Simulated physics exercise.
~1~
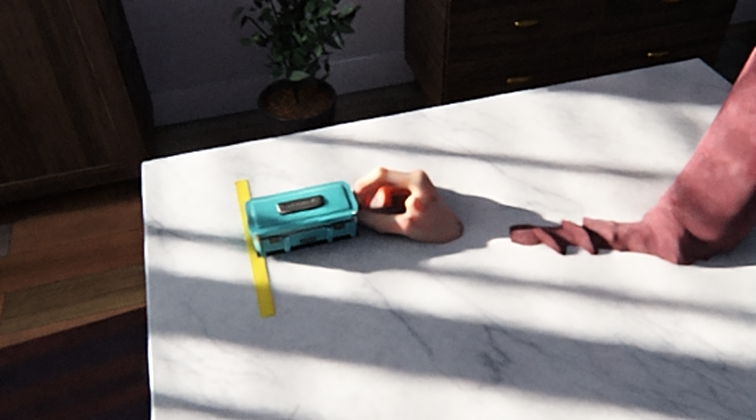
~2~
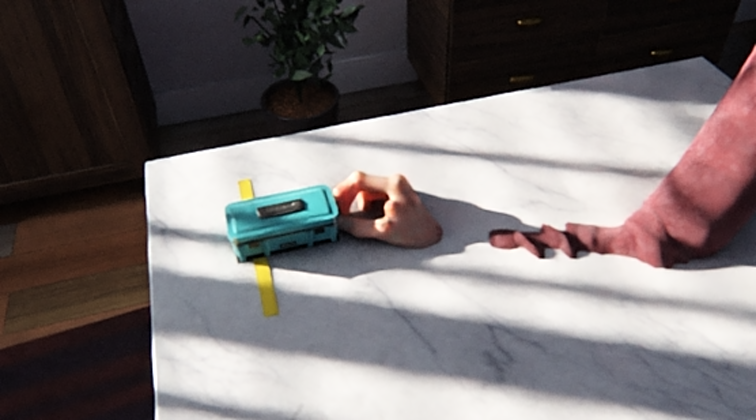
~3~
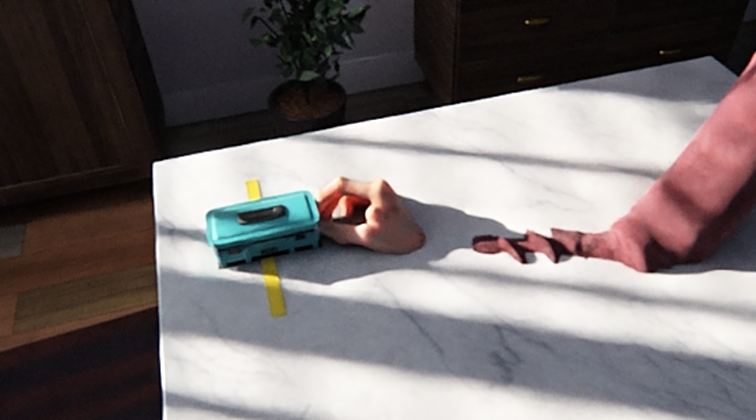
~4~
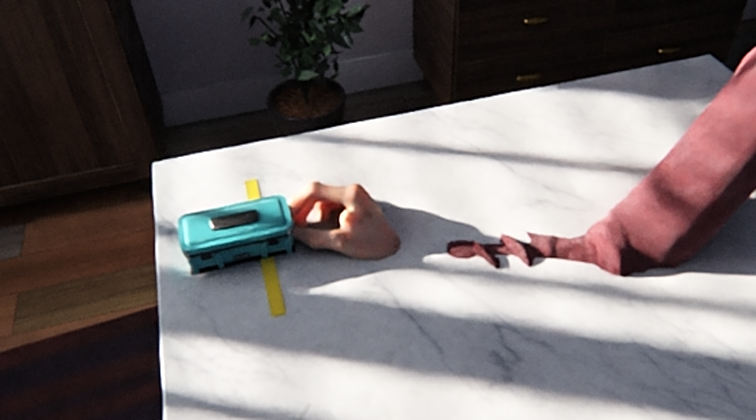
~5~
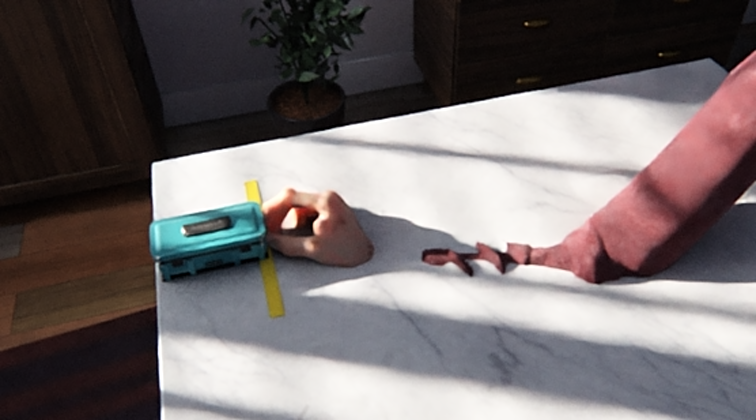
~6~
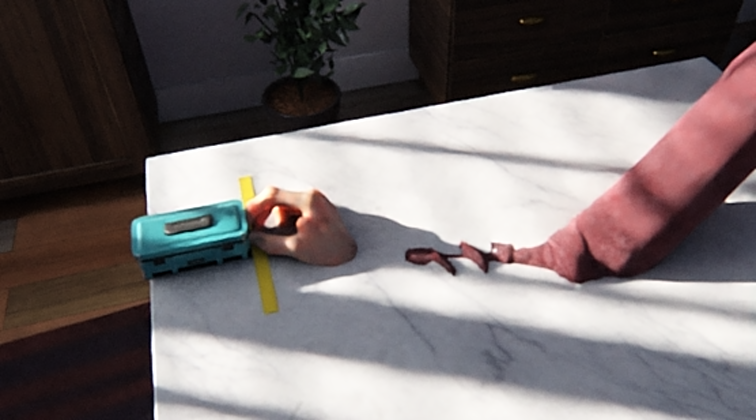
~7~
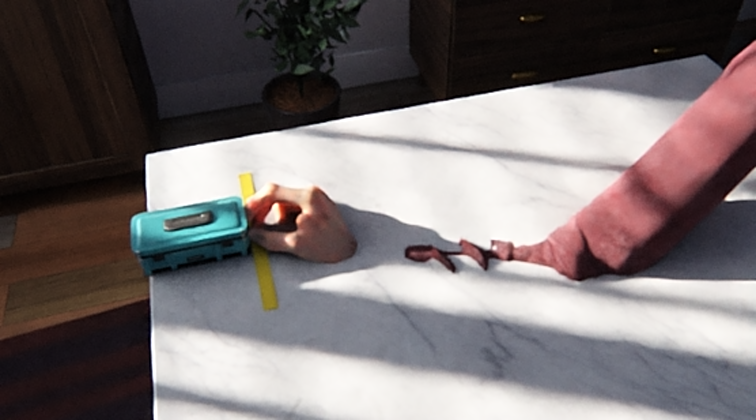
A turquoise case slides left across the tape, nudged by a hand, and stops at the table's edge.
